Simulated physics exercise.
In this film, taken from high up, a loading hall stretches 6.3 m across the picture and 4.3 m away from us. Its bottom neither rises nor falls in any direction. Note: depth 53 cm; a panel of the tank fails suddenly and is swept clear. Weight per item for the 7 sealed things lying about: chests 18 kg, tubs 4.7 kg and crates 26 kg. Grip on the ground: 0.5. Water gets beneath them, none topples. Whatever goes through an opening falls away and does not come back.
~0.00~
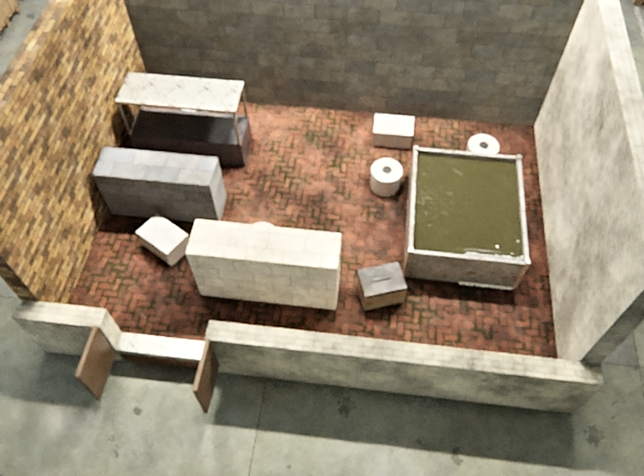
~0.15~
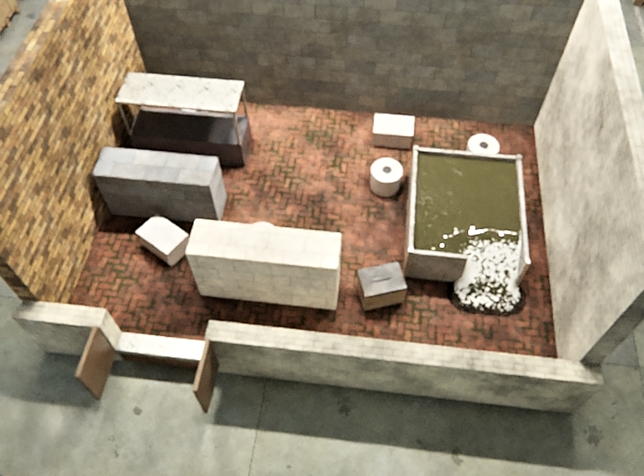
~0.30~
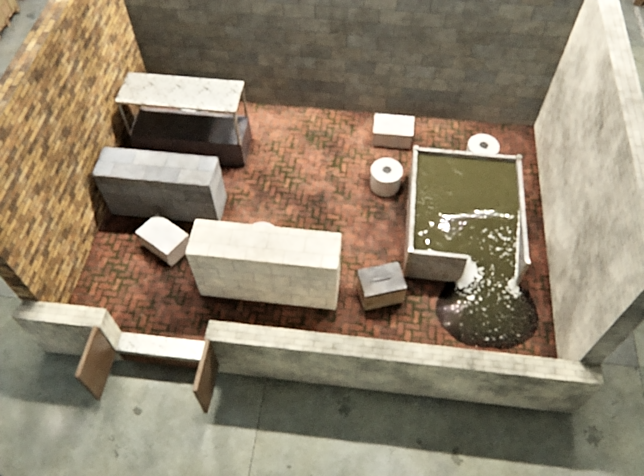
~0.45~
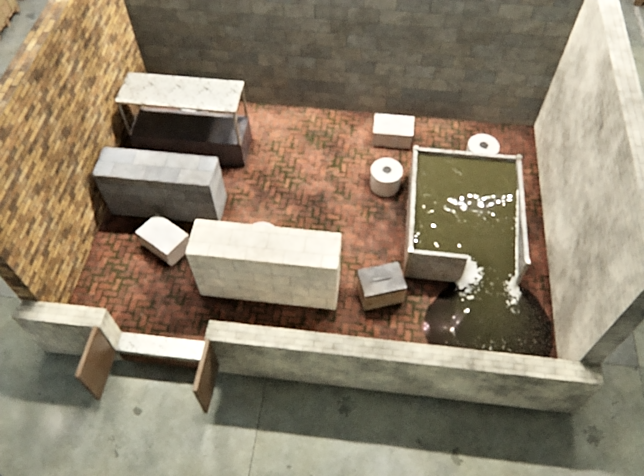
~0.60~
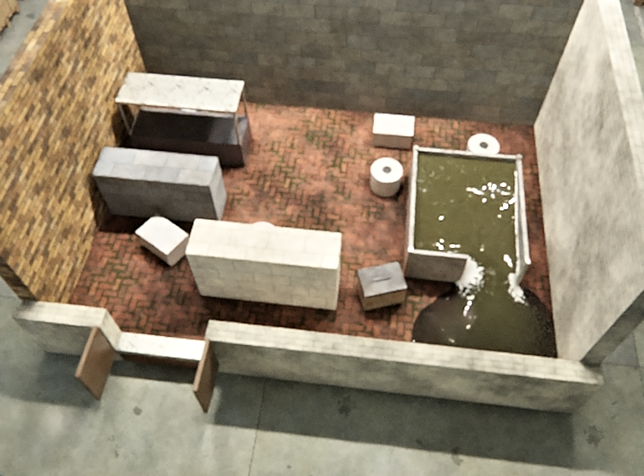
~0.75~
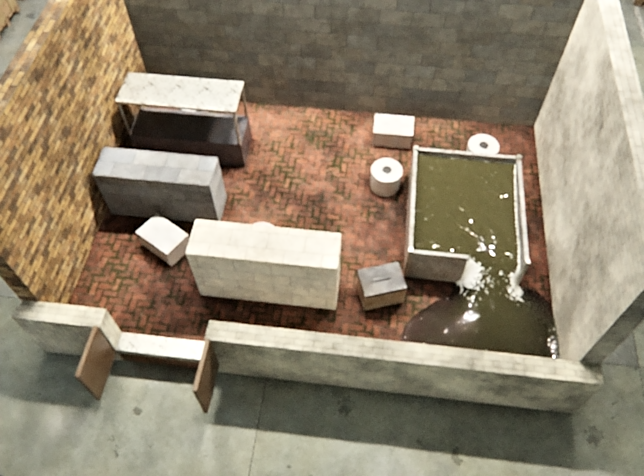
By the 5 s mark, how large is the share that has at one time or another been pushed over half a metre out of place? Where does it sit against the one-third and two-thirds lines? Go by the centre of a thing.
The moved ones number below a third.
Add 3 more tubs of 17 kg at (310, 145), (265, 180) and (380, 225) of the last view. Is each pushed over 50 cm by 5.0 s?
Well, the first one's not that far, the next one's not that far and the last one's not that far.
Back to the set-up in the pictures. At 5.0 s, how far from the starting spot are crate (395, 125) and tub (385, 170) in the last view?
Put simply, 0 cm for the first and 0 cm for the second.
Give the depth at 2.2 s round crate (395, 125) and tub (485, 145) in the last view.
About 0 and 0 cm.
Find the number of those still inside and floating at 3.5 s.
Answer: 0.
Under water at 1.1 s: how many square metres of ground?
Near 4.5 m2 in all.
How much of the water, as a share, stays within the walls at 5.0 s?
96 %.
After 1.1 s 0 of 7 are over 50 cm from their spots; 0 afloat.
After 2.2 s 0 of 7 are over 50 cm from their spots; 0 afloat.
After 3.5 s 1 of 7 are over 50 cm from their spots; 0 afloat.
After 5.0 s 1 of 7 are over 50 cm from their spots, and 1 have been at some point; 0 afloat.
